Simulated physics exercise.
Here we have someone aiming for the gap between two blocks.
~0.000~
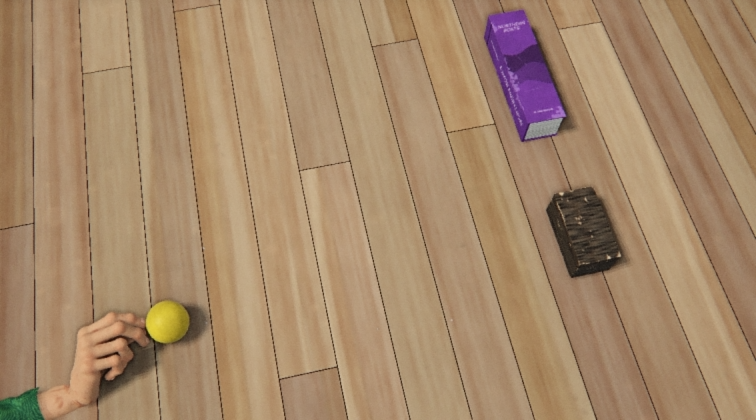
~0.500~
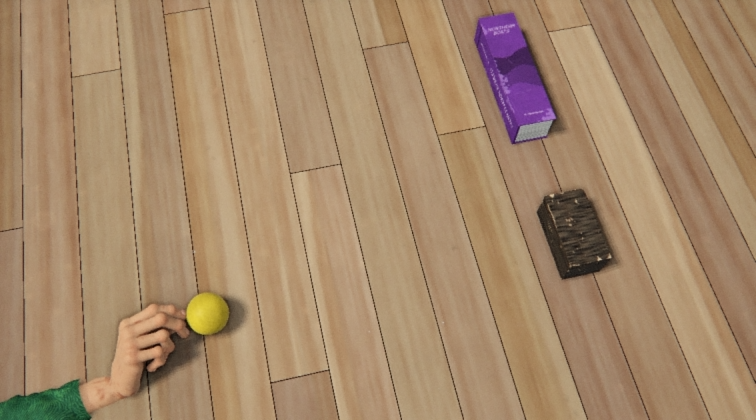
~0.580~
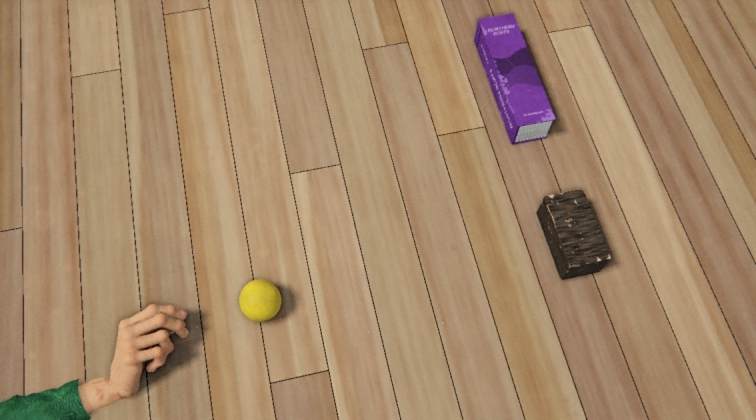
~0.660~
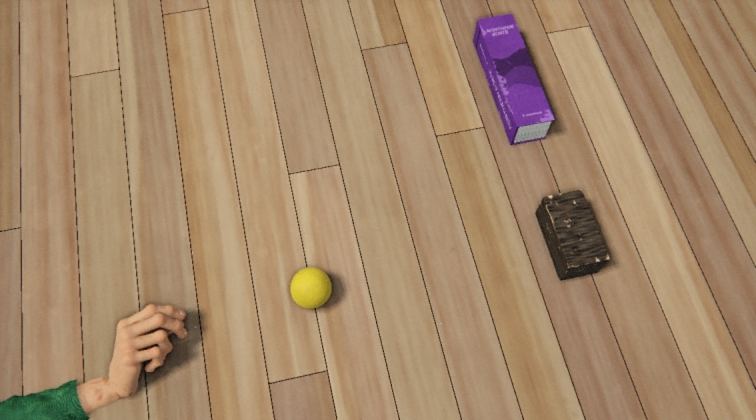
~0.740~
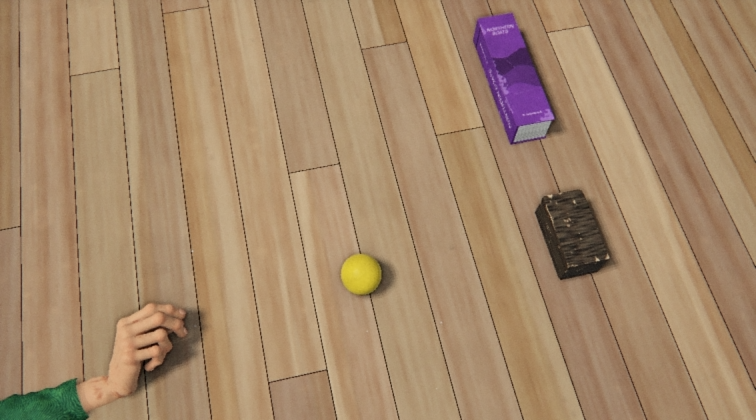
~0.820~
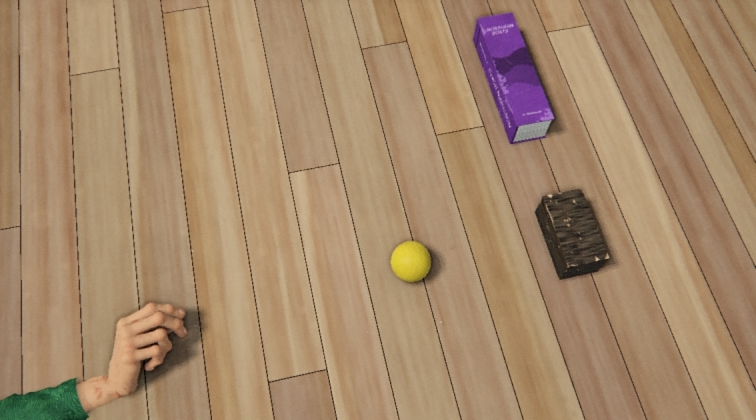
Yellow ball rolling rightward and slightly upward across a wooden floor after a green-sleeved hand pushes it, two blocks lying at right.
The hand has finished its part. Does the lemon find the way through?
As it turns out, the lemon bounces off.
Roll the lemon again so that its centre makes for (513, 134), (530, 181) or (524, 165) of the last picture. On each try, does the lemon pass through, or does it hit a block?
First it can't get by, second it slips through, third it slips through.
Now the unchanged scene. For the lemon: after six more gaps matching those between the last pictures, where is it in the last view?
In the last view, close to pixel (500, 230).
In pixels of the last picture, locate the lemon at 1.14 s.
Estimated centre: (513, 233).
After 1.14 s, lemon coming back near (513, 233).
After 1.72 s, lemon coming back near (462, 233).
In the end (2.3 s), the lemon hits a block.
